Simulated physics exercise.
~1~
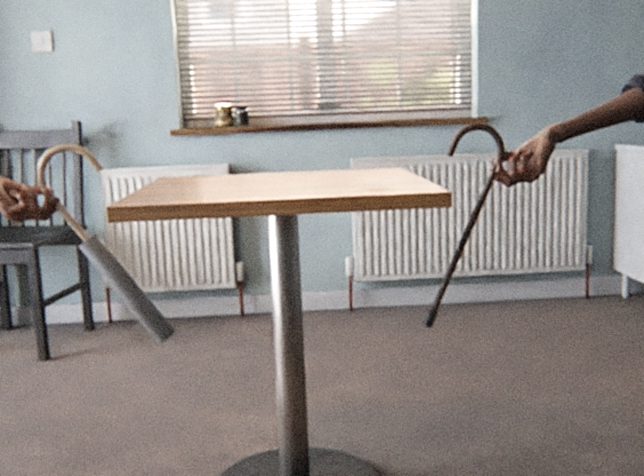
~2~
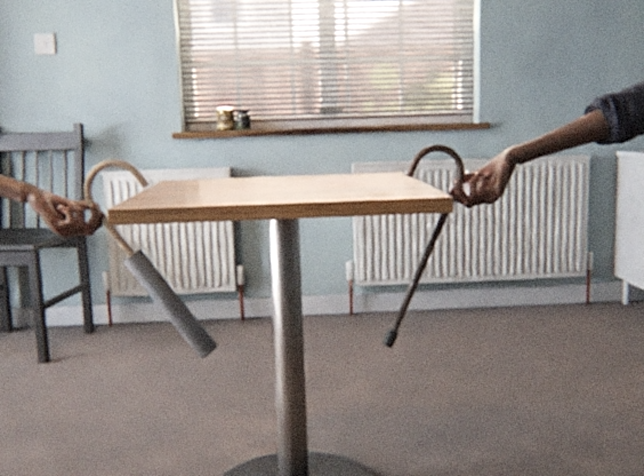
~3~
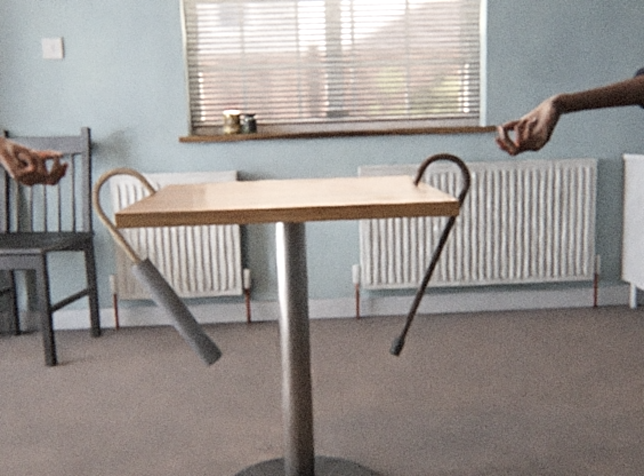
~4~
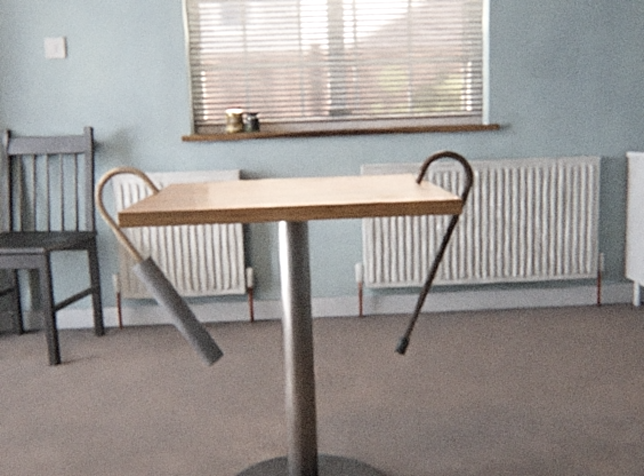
Two hands hook a grey umbrella and brown cane onto opposite table edges, leaving both hanging.
